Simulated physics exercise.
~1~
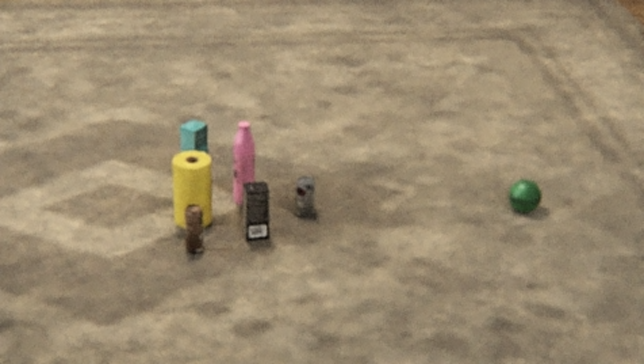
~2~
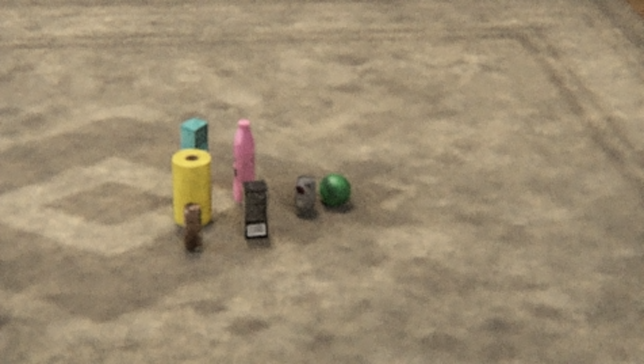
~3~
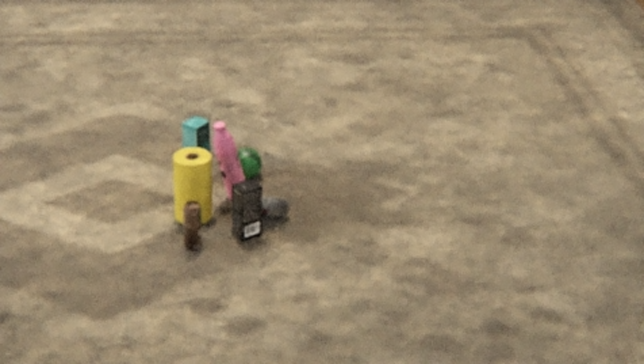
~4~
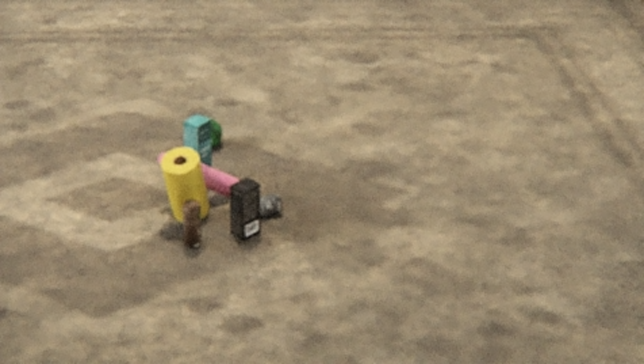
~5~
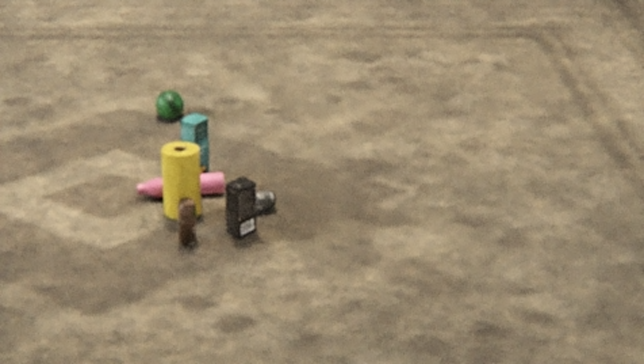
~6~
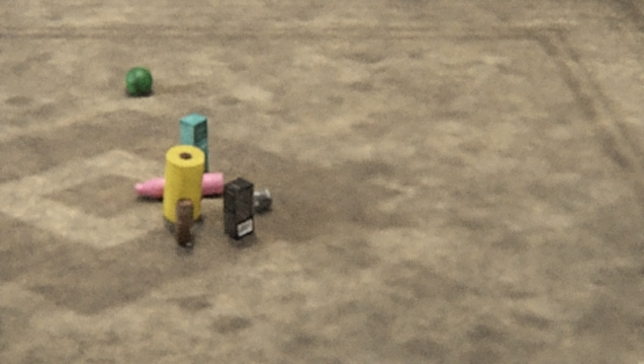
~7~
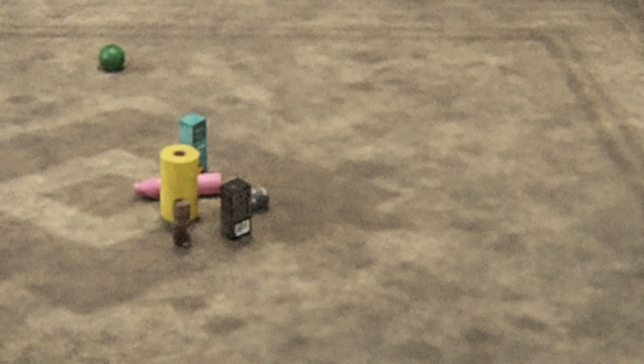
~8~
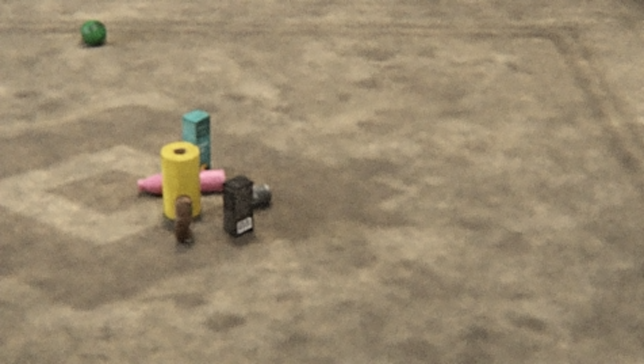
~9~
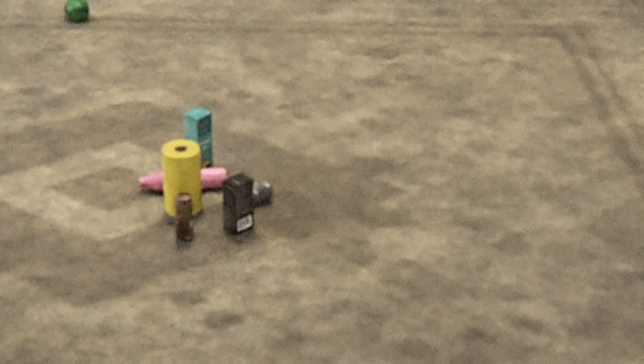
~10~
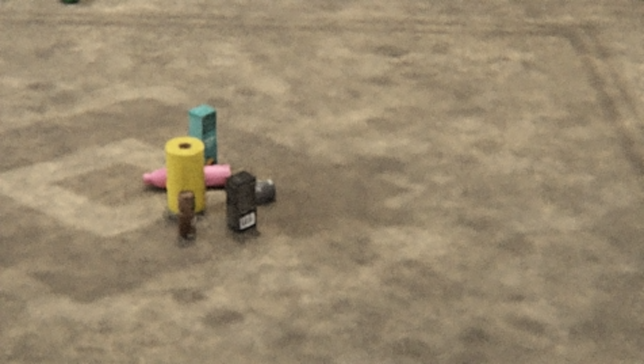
Green ball rolling in from the right, toppling a grey can and pink bottle, then rolling away out of view, upper left.
